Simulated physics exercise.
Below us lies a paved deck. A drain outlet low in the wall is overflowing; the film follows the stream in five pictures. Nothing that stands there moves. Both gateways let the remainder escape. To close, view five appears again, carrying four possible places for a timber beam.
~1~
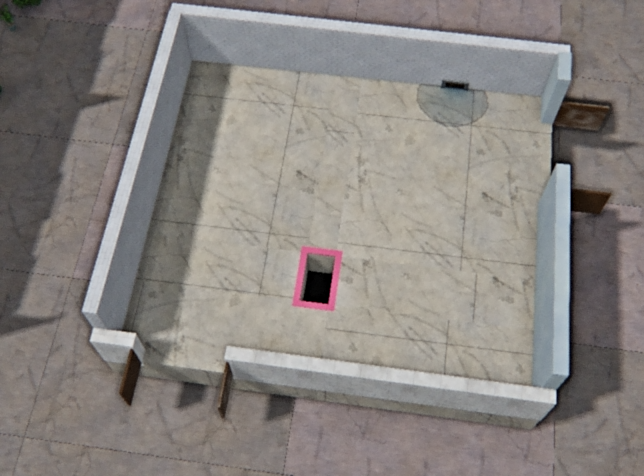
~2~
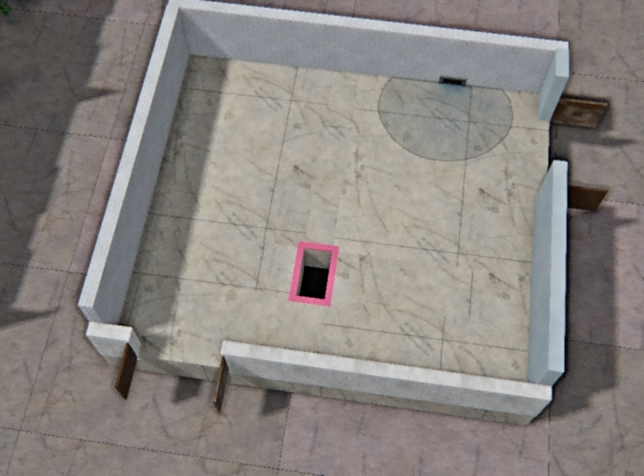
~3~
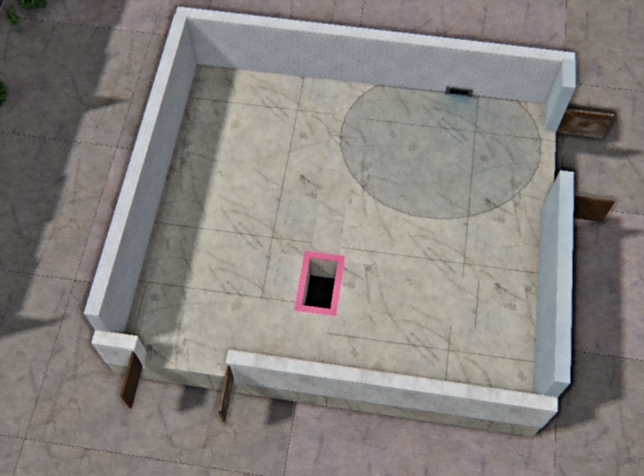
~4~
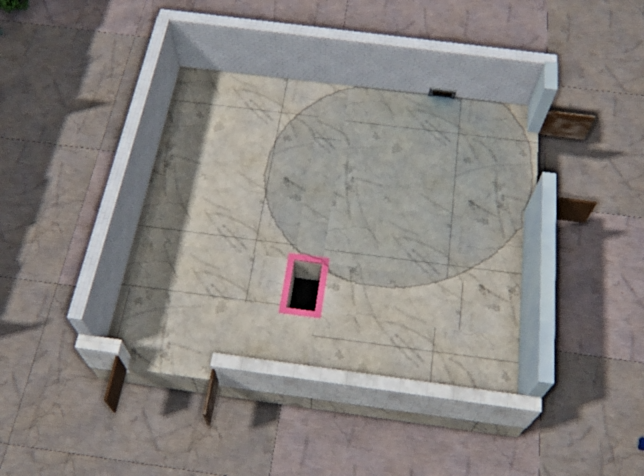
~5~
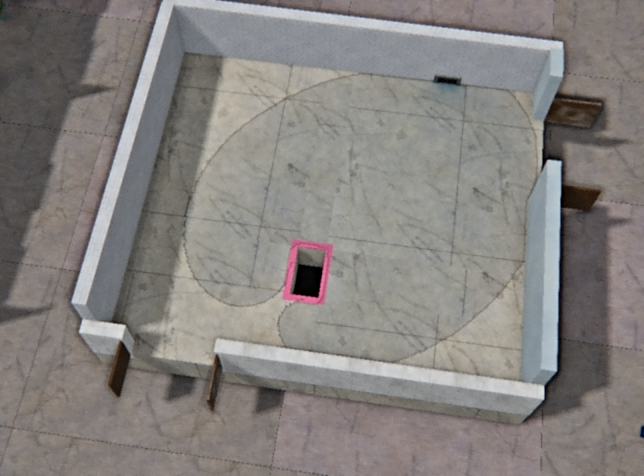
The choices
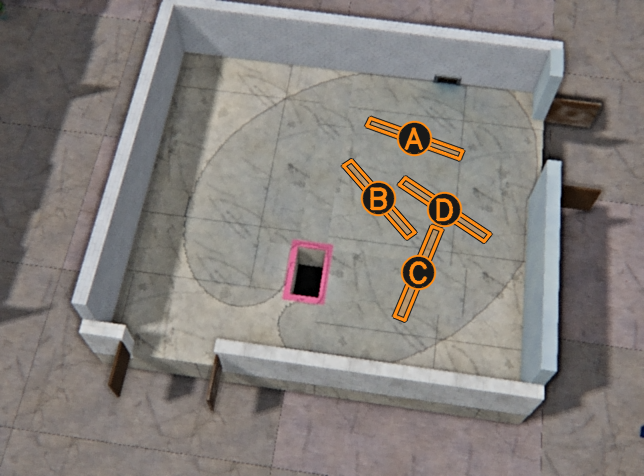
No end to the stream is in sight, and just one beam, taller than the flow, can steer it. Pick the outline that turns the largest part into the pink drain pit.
Choose C.
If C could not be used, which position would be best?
D it is.
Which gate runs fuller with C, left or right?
The left gate.
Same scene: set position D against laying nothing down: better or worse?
It is worse.
On the marked copy, A from (368, 122) to (460, 155); B from (347, 163) to (410, 235); C from (399, 318) to (436, 228); D from (402, 181) to (487, 237).
Choosing A, about 5 % of the stream runs into the pink drain pit, about 95 % out by the gates.
Choosing B, about 3 % of the stream runs into the pink drain pit, about 97 % out by the gates.
Choosing C, about 24 % of the stream runs into the pink drain pit, about 75 % out by the gates.
Choosing D, about 15 % of the stream runs into the pink drain pit, about 85 % out by the gates.
